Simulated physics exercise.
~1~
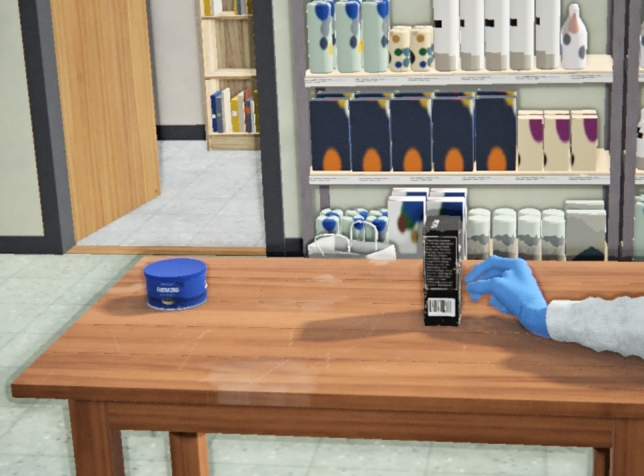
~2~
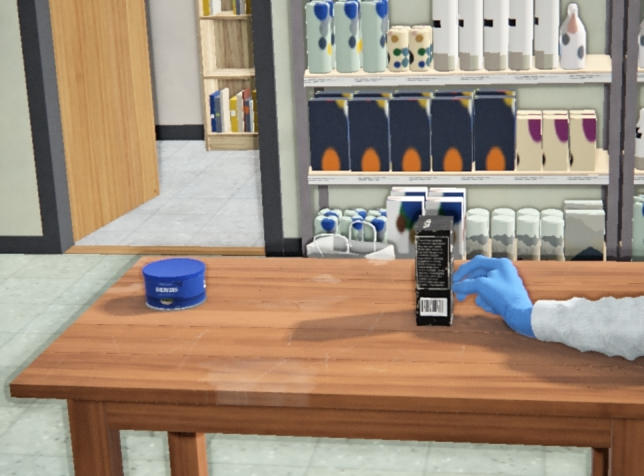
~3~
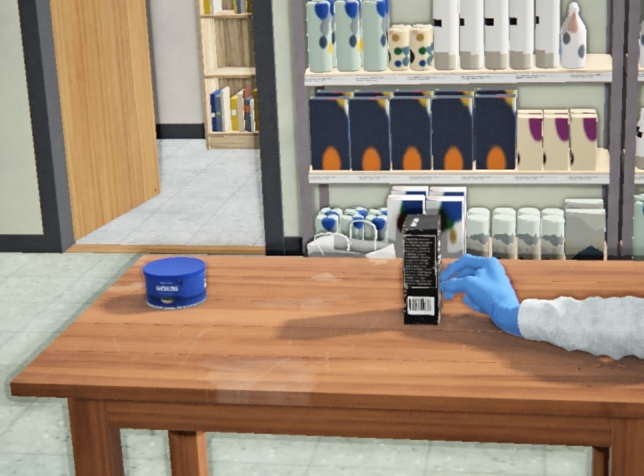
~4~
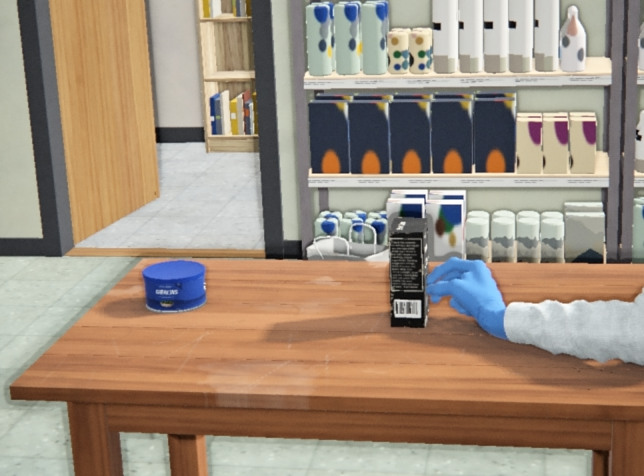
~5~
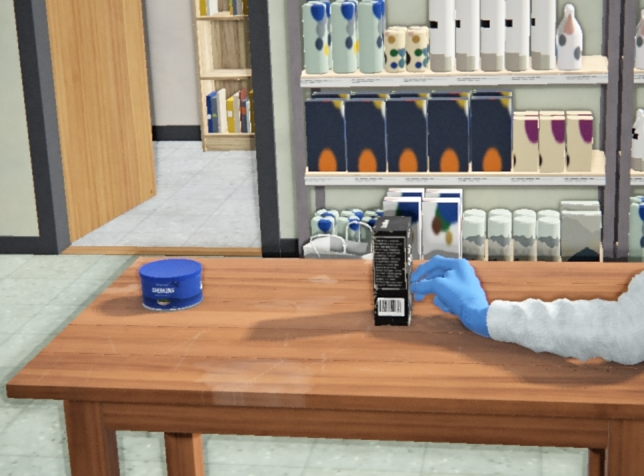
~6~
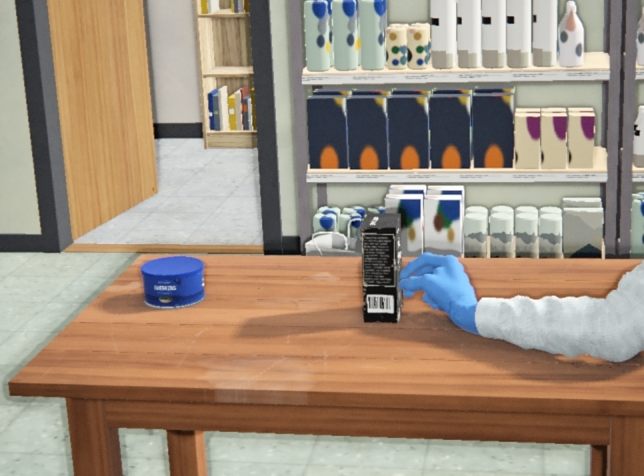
A blue-gloved hand in a white sleeve slowly pushed an upright black carton leftward across a wooden table, in front of stocked store shelves. The carton slid a short way toward a blue tub that stayed put, and it was still standing at the end.
